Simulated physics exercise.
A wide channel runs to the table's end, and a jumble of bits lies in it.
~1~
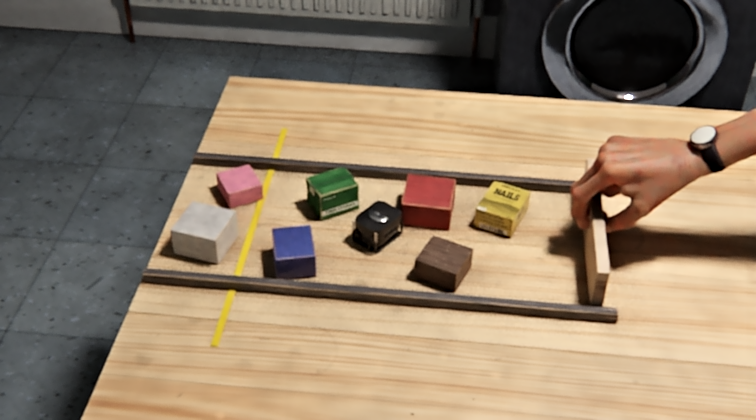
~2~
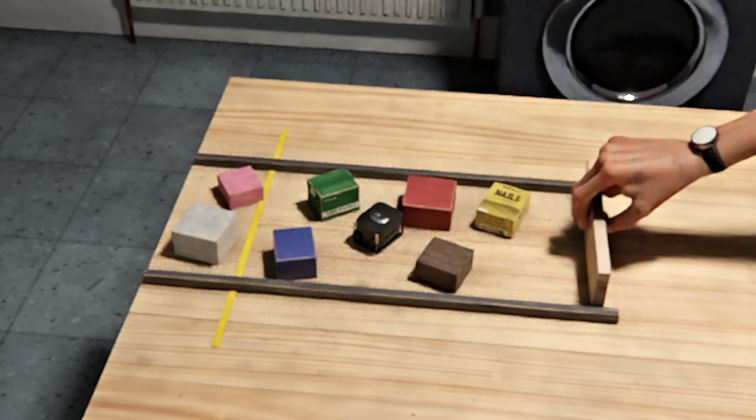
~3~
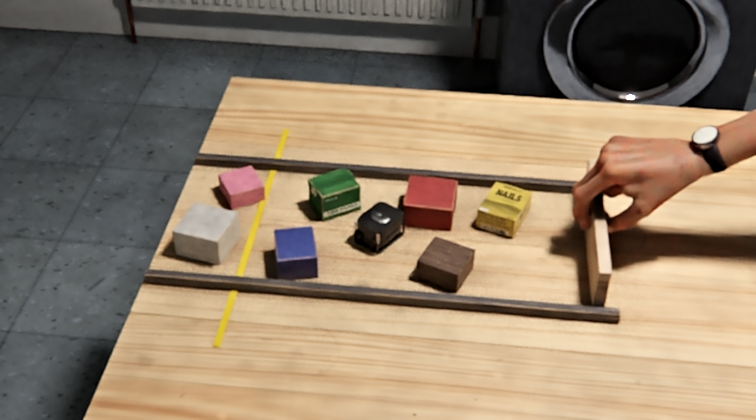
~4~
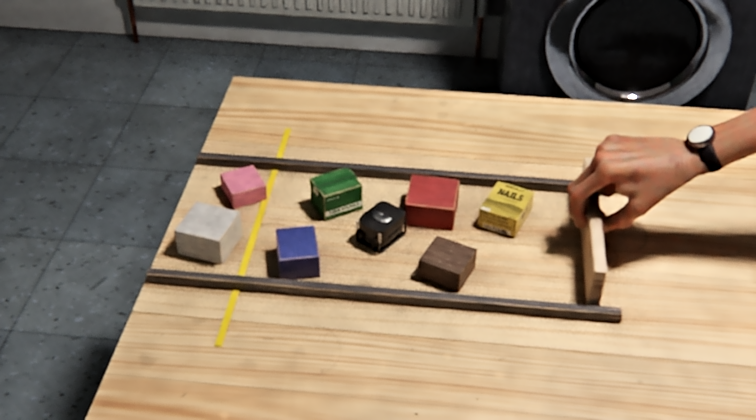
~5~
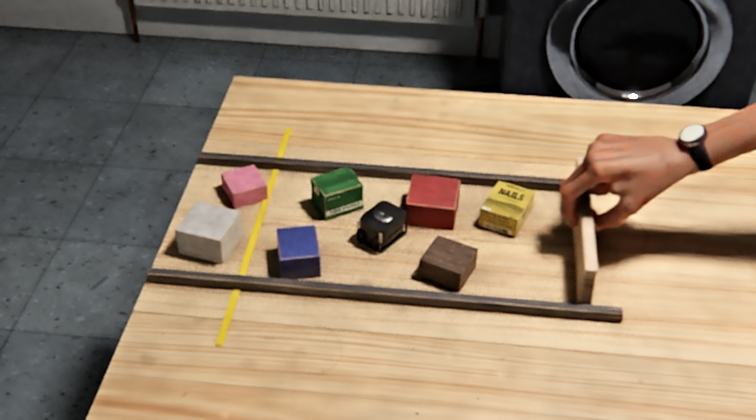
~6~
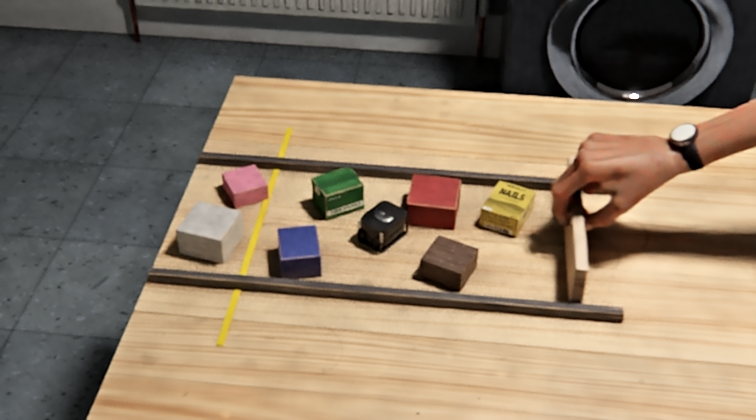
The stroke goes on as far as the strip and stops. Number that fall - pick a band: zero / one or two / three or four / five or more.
Band: Three or four.
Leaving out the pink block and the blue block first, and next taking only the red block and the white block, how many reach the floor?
First 1, then 1.
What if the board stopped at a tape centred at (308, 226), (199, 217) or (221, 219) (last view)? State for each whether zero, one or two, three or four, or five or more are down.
1 or 2; five or over; at least five.
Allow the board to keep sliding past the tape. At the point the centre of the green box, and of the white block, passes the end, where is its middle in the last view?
The middle is at (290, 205) when it's the green box, and at (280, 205) when it's the white block.
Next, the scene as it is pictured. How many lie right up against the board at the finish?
That would be 3 of them.
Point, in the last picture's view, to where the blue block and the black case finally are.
Look around (186, 240) for the first and around (240, 221) for the second.
A little later, none off yet; white block at rest near (211, 232); pink block at rest near (245, 186); blue block at rest near (299, 252).
Next, none off yet; white block at rest near (211, 232); pink block moving near (241, 186); blue block at rest near (299, 252).
Later still, none off yet; white block moving near (201, 231); pink block tilted a little near (177, 178); blue block shifted about its own width near (241, 243).
When it is over, the number that fall off is three or four; down, green box, pink block and white block.
